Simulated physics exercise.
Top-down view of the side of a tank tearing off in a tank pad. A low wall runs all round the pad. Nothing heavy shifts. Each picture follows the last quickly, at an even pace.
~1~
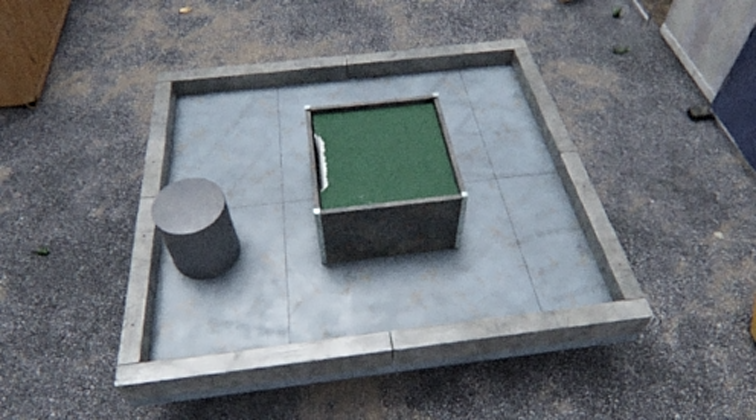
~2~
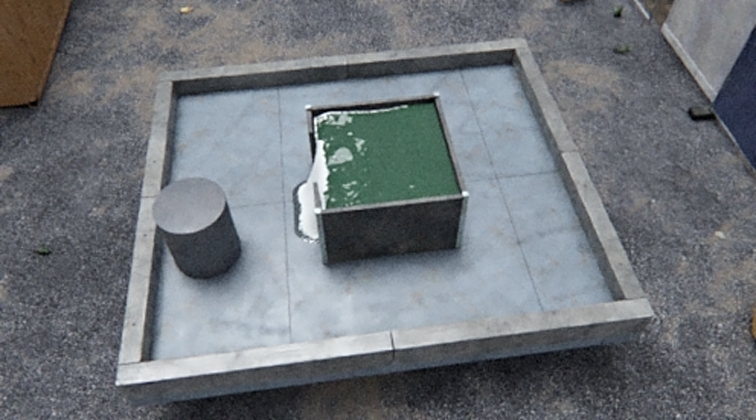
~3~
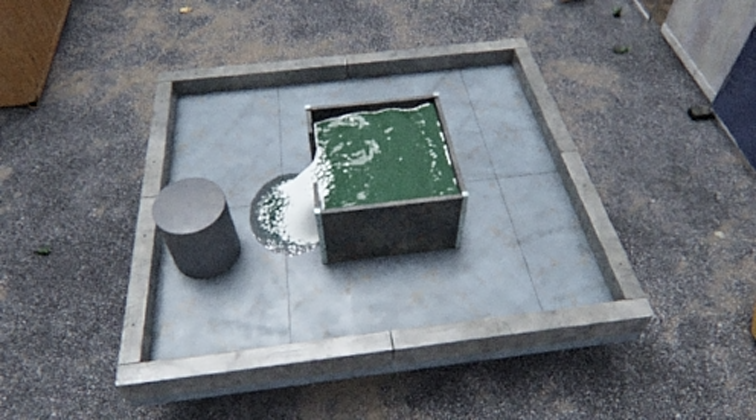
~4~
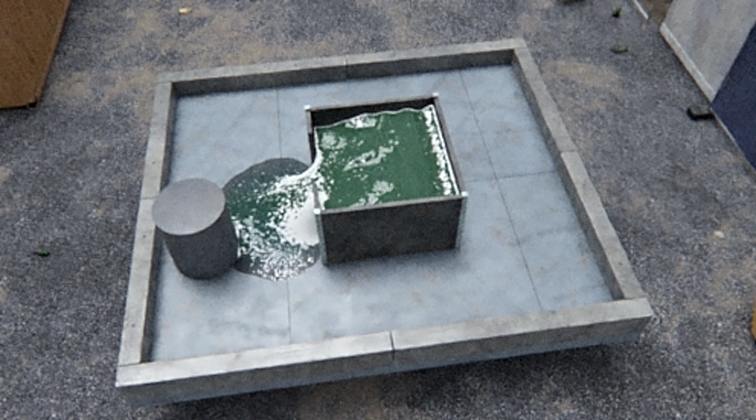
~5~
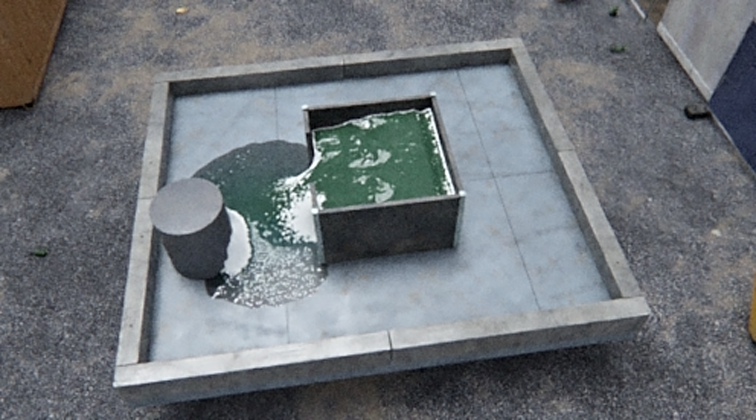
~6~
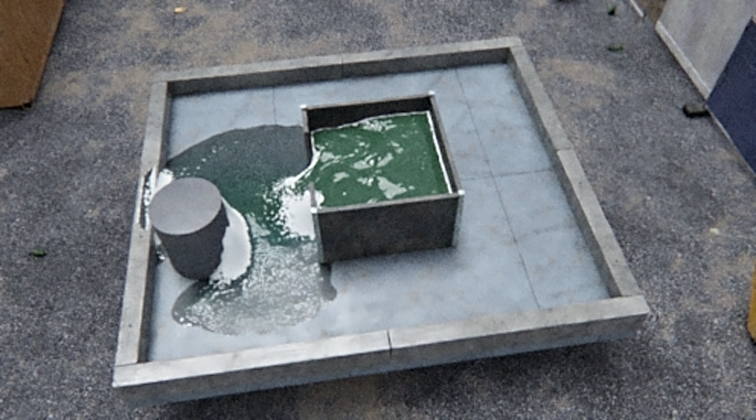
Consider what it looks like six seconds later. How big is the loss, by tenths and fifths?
I predict a loss below one tenth.
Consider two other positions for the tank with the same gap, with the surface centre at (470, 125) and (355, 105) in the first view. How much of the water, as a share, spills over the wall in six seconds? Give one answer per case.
Note: Try one close to 2 in a hundred, try two close to 10.
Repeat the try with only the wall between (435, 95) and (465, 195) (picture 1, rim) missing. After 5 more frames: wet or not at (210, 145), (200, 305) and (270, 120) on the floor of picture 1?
Spared, spared, spared.
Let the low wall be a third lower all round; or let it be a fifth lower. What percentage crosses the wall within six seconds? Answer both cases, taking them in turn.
20 and 12 per cent, in that order.
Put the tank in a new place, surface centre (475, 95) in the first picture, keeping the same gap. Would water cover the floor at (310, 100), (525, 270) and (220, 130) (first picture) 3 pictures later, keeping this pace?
Soaked, untouched, soaked.
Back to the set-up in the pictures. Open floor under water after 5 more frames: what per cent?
That works out to some 40 in a hundred.
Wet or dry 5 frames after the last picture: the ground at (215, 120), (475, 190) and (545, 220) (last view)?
Soaked, spared, spared.
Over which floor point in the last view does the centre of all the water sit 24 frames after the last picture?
Somewhere near (311, 199).
A moment on, water covers 30 % of the floor; the low wall has let 0 % over.
Next, water covers 35 % of the floor; the low wall has let 1 % over.
Then, water covers 40 % of the floor; the low wall has let 5 % over.
Later, water covers 80 % of the floor; the low wall has let 6 % over.
In the end, water covers 85 % of the floor; the low wall has let 7 % over.
